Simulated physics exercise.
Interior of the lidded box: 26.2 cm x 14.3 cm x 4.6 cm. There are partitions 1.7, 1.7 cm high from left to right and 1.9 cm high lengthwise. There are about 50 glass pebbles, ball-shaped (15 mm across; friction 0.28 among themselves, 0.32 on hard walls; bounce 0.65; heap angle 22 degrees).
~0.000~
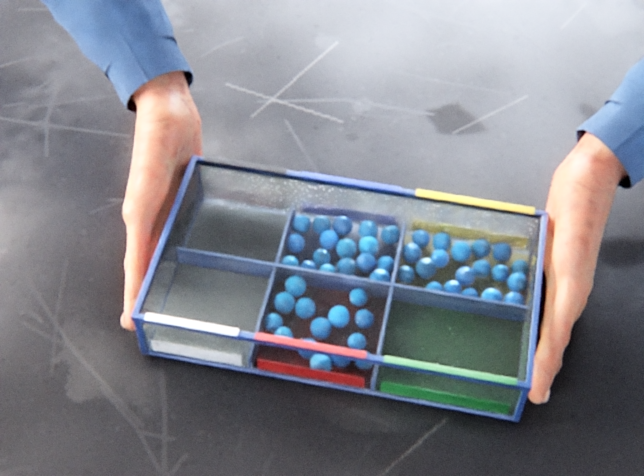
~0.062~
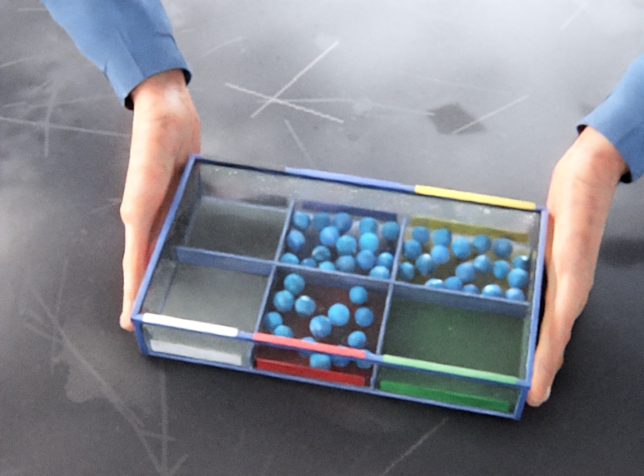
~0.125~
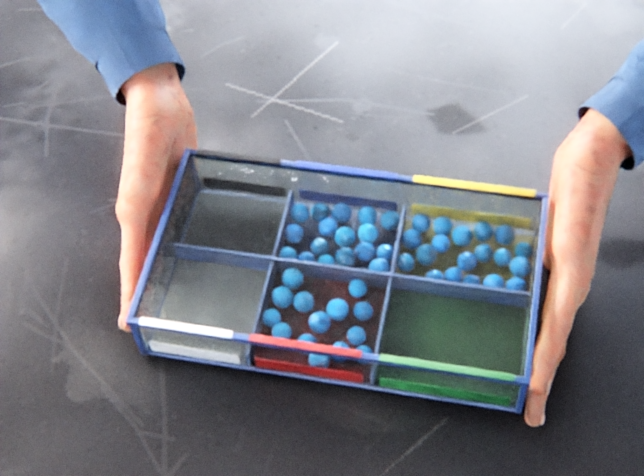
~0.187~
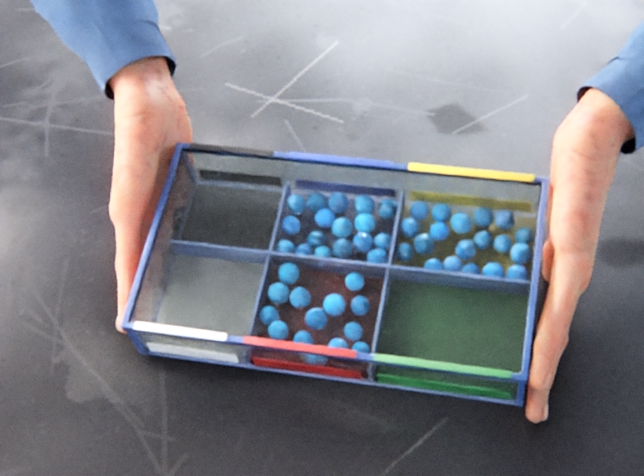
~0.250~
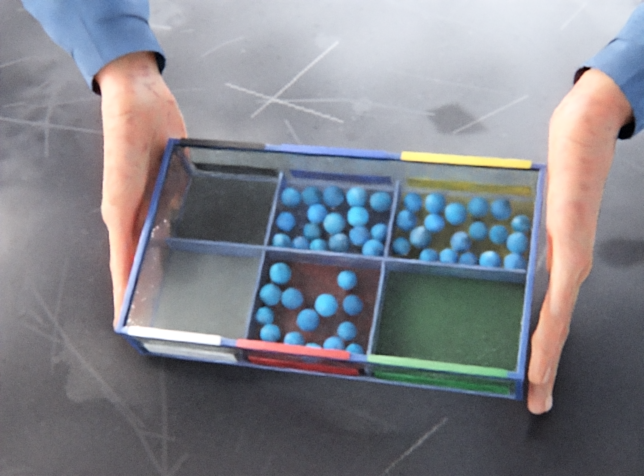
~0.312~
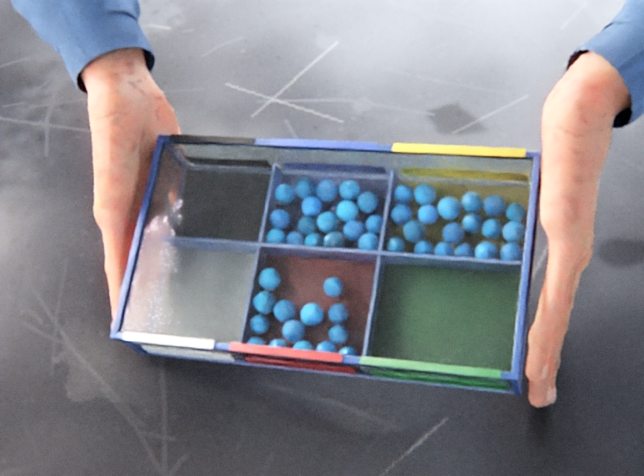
Two hands tilt a divided clear box of blue balls toward its left front corner.
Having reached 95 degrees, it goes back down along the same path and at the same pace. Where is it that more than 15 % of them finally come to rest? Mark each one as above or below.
Marked: Red above; blue below; green below; yellow below; white above; black below.
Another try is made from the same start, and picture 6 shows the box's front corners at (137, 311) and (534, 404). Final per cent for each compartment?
Result - red: 20 %; blue: 5 %; green: 75 %; yellow: 5 %; white: 0 %; black: 0 %.
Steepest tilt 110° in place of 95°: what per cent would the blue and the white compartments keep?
In per cent, blue comes to 0 and white to 55.
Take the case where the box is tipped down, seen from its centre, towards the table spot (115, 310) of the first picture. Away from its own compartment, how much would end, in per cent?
Something like 90 in a hundred.
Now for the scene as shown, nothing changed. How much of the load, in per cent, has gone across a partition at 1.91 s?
Roughly 75 %.
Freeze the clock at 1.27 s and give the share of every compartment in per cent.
In per cent: Red 40, blue 30, green 10, yellow 20, white 0, black 0.
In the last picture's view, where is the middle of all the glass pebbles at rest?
After settling, the middle sits near (273, 324).
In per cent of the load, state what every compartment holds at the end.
Red 50; blue 5; green 0; yellow 0; white 45; black 0 (in a hundred).
Then, at 1.27 s, tilt 94 degrees; red 40 %, blue 30 %, green 10 %, yellow 20 %.
After 1.91 s, tilt 41 degrees; red 45 %, blue 5 %, white 45 %.
After 2.60 s, tilt 0 degrees; red 50 %, blue 5 %, white 45 %.
At rest (3.5 s), red 50 %, blue 5 %, green 0 %, yellow 0 %, white 45 %, black 0 %.
